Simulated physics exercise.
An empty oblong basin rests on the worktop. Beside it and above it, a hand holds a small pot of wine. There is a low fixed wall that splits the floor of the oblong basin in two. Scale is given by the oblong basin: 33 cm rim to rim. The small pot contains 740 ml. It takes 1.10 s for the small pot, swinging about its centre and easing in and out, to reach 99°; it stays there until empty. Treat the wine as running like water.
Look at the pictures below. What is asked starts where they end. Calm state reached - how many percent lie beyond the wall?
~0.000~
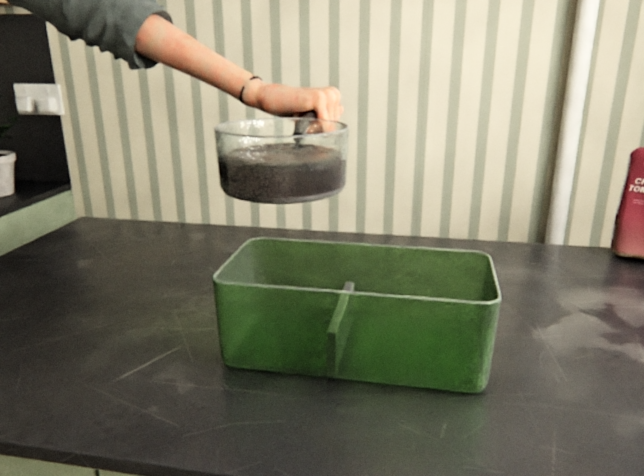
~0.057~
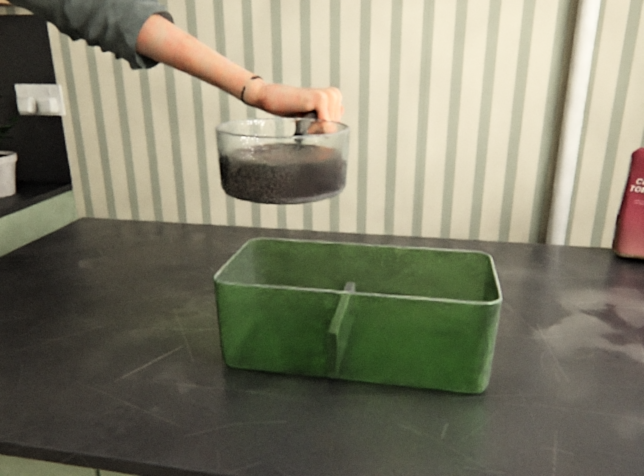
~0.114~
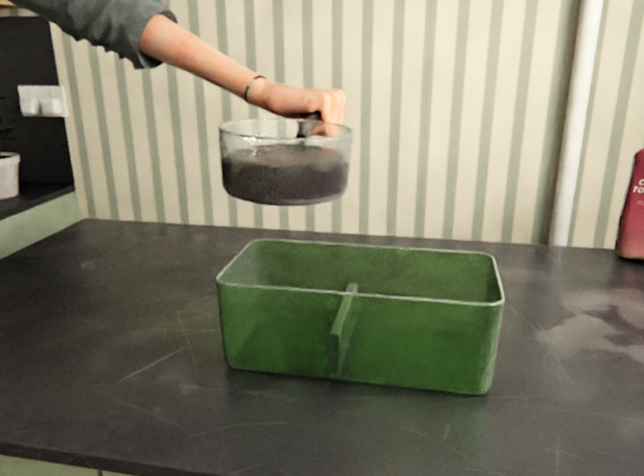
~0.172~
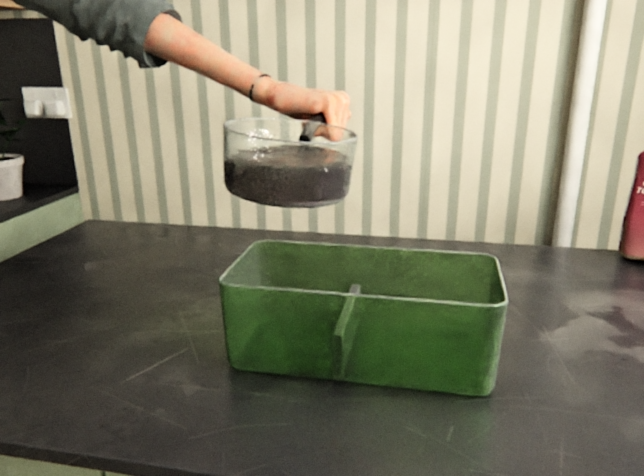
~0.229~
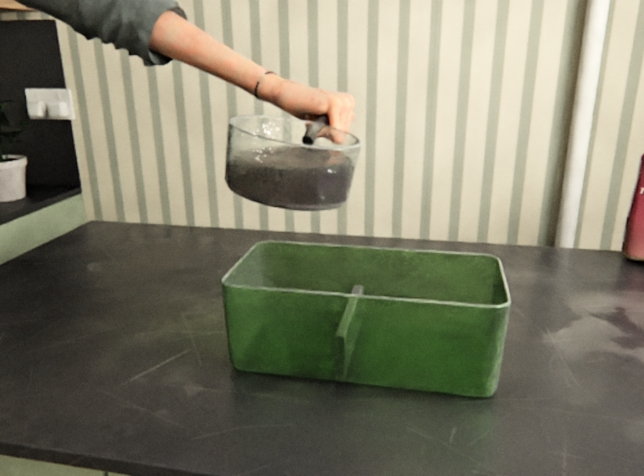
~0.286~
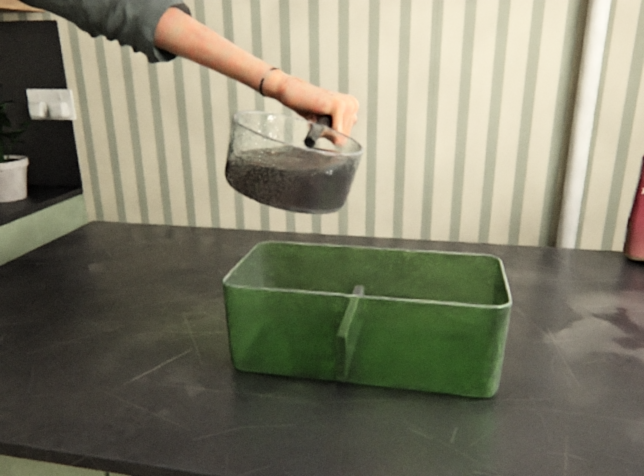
95 percent, roughly.
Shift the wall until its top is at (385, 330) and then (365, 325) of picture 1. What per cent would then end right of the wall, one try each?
50 per cent first, 70 per cent second.
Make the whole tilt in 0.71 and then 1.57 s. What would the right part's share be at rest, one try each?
The first try gives around 95 percent, the second around 95 percent.
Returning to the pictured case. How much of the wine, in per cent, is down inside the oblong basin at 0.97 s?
74 %, more or less.
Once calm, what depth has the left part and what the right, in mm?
I'd expect close to 2 mm on the left and close to 26 mm on the right.
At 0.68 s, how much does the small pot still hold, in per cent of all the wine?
About 60 per cent.
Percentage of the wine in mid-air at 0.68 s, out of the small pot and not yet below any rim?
30 %.
By 0.68 s the tilt is 67° and 61 per cent is still to pour, 0 is left of the wall and 9 right of it.
By 0.97 s the tilt is 96° and 15 per cent is still to pour, 1 is left of the wall and 72 right of it.
By 1.27 s the tilt is 99° and 2 per cent is still to pour, 3 is left of the wall and 93 right of it.
By 1.60 s the tilt is 99° and 0 per cent is still to pour, 4 is left of the wall and 95 right of it.
At rest 4 per cent lies left of the wall, 95 right of it and 1 outside.
